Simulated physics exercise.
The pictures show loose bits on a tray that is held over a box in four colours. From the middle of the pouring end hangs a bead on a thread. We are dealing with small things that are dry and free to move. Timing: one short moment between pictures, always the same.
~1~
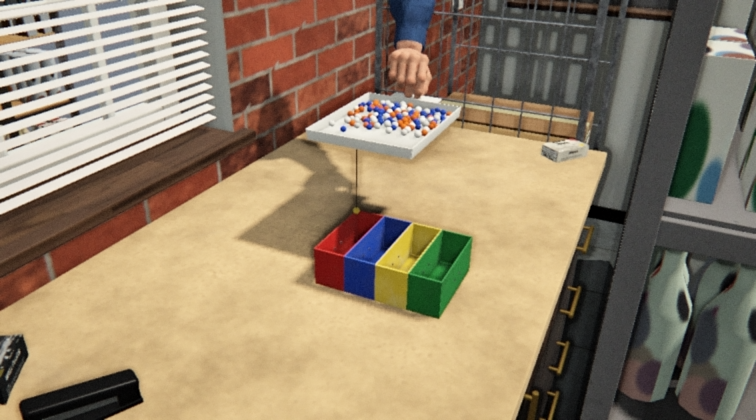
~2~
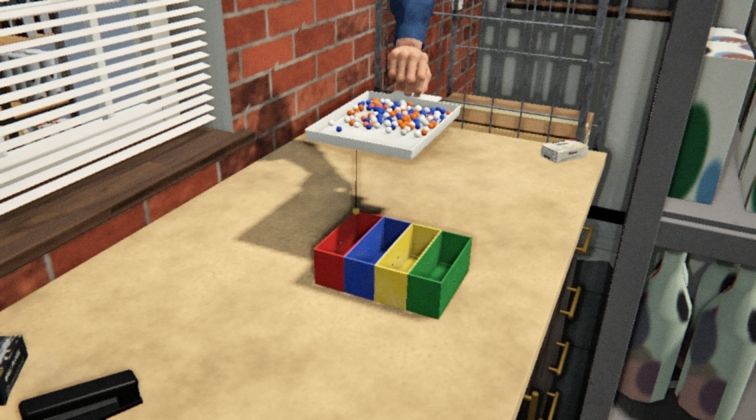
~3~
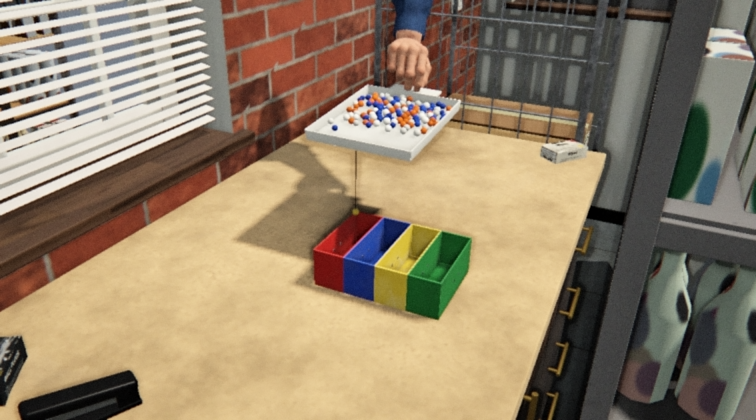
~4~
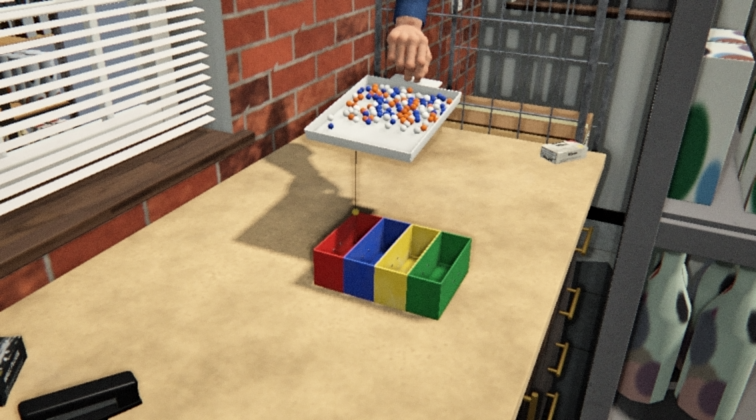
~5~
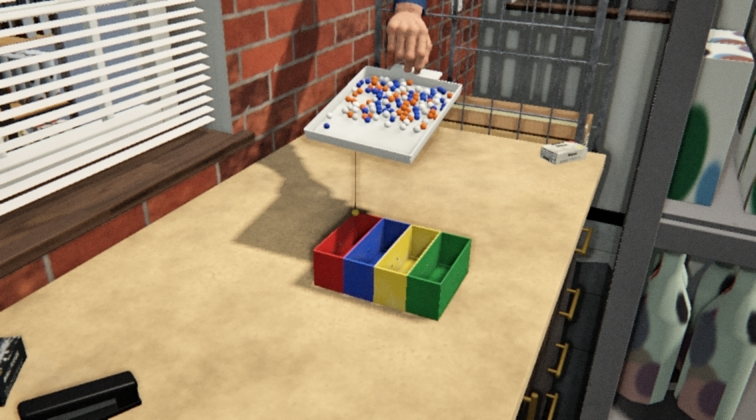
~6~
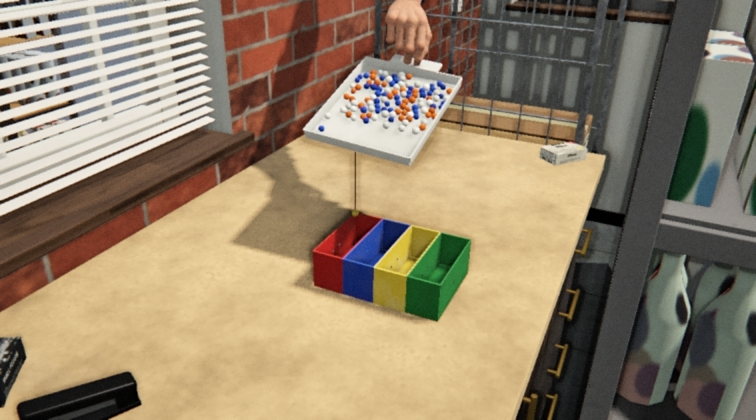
Above a four-coloured box on a table, a hand steadily tilts a tray of beads.
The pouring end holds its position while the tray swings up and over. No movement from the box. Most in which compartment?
Blue compartment.
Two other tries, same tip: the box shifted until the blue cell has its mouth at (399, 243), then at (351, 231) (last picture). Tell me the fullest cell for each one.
Result 1: The cell in blue. Result 2: That yellow cell.
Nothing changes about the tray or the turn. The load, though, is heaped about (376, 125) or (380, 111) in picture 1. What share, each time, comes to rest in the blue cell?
Share in order: Roughly 40 %, 40 %.
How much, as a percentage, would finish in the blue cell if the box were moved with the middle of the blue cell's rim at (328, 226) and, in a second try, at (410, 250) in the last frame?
Approximately 10 percent, followed by approximately 20 percent.
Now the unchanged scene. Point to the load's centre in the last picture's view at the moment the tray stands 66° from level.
Look close to (383, 146) in the last picture.
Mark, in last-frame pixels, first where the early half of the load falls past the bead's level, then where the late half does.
Early-half point (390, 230); late-half point (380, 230).
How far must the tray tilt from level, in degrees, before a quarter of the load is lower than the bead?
Around 85° at that moment.
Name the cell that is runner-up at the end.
Second place: The yellow cell.
Soon after the last picture, tray tipped steeply; most on the tray; a small part in the blue cell; a stray few in the yellow cell; a small part falling or outside the box.
A little later, tray tipped past a quarter turn; a small part on the tray; about a third in the blue cell; about a quarter in the yellow cell; a small part in the red cell; a stray few in the green cell; about a third falling or outside the box.
Later still, tray tipped past a quarter turn; about half in the blue cell; about a quarter in the yellow cell; a small part in the red cell; a stray few in the green cell; a small part falling or outside the box.
By the end, tray tipped past a quarter turn; about half in the blue cell; about a quarter in the yellow cell; a small part in the red cell; a stray few in the green cell; a small part outside the box.
